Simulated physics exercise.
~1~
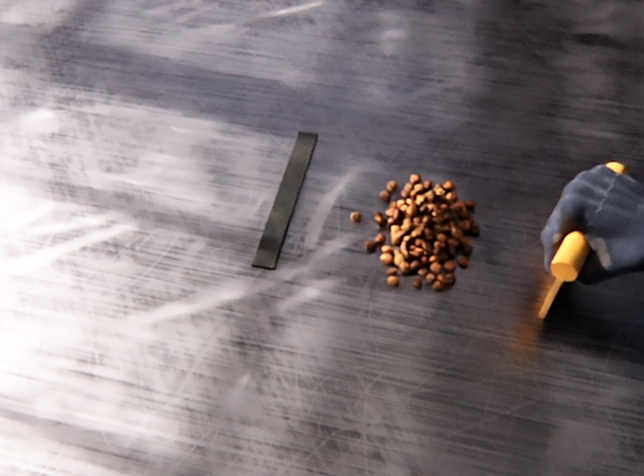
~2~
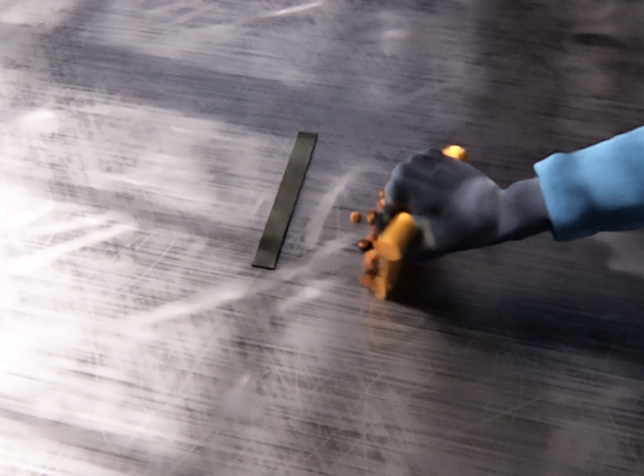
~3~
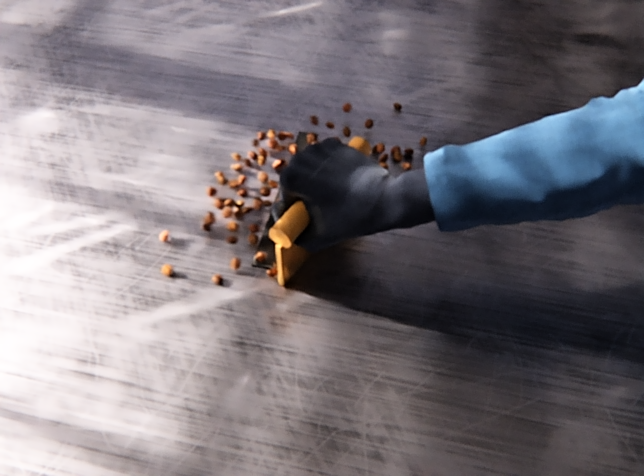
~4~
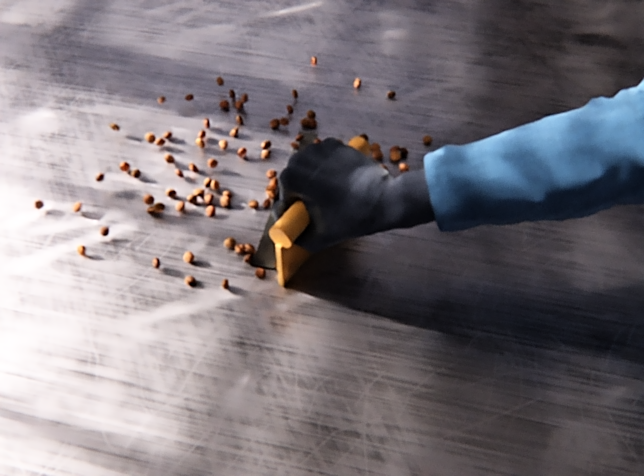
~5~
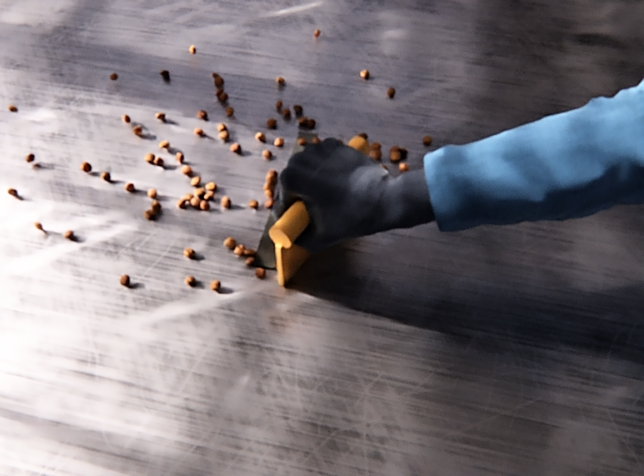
A dark-gloved hand, joined by a light blue sleeve, holds a yellow-orange scraper at the right of a scratched, grey metallic surface seen from above at an angle. A heap of small brown kibble pieces lies near the middle, with a flat dark strip slanting just to its left. The hand sweeps left, pushing the scraper into the heap and carrying the pieces toward the strip. It halts at the strip while the pieces spill onward, scattering left and upward. They slow and come to rest widely spread, many on or beyond the strip, as the hand stays still.
